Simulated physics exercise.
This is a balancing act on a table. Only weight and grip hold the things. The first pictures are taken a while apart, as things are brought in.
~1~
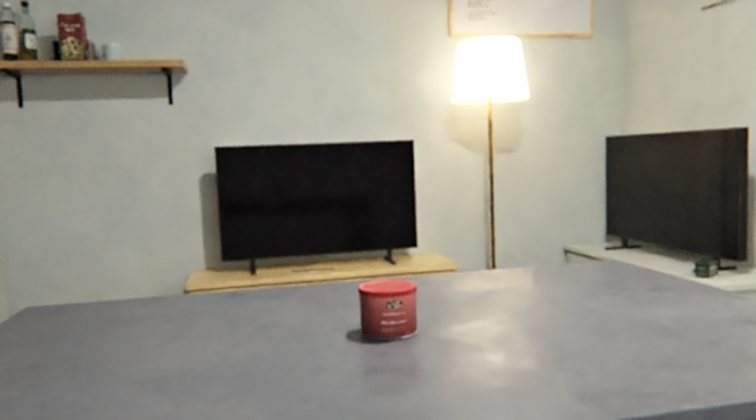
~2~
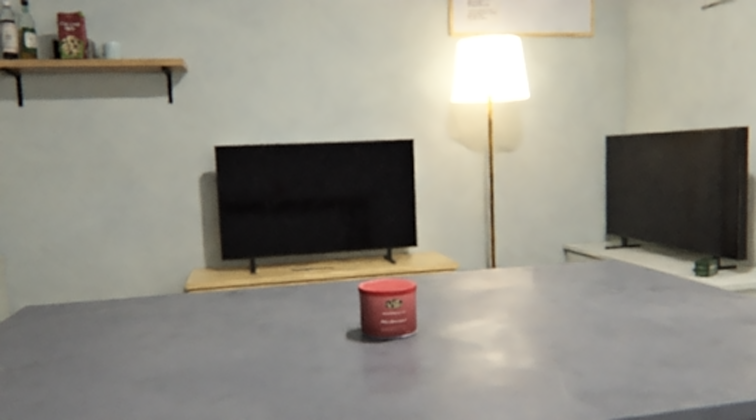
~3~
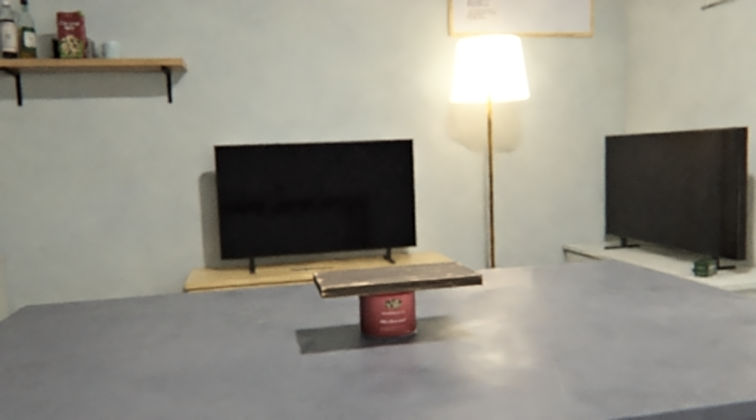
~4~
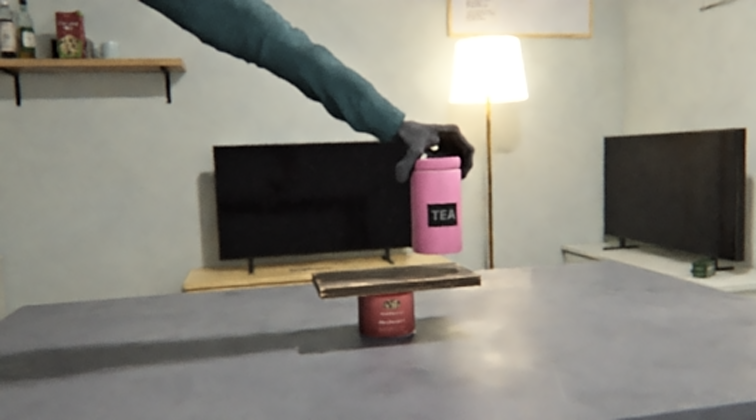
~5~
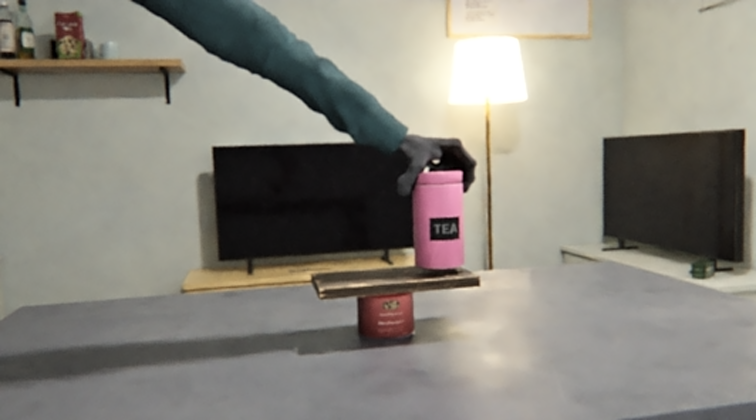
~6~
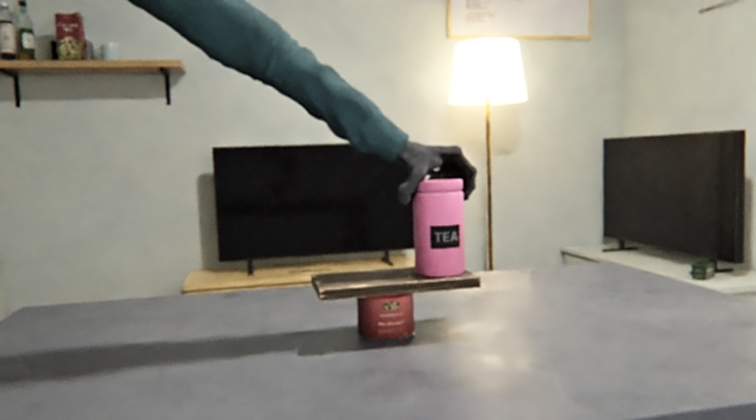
To begin with, a small red tin sits alone on a grey table, with a lit lamp and dark screens behind it. A black board then appears lying across the tin. Next, a gloved hand lowers a pink tea jar onto the board's right side and keeps hold of its top.
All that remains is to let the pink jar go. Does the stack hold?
The stack gives way.
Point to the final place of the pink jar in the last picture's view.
At about (548, 295).
Then, 0.50 s past the last view, pink jar now fallen; black board rocked 54° from its first pose.
Then, 0.60 s past the last view, black board rocked 37° from its first pose.
Finally, fallen, pink jar; moved from the start, black board; red tub still in place. Final places as the last picture's camera would see them, pink jar near (548, 295). The stack loses its balance.
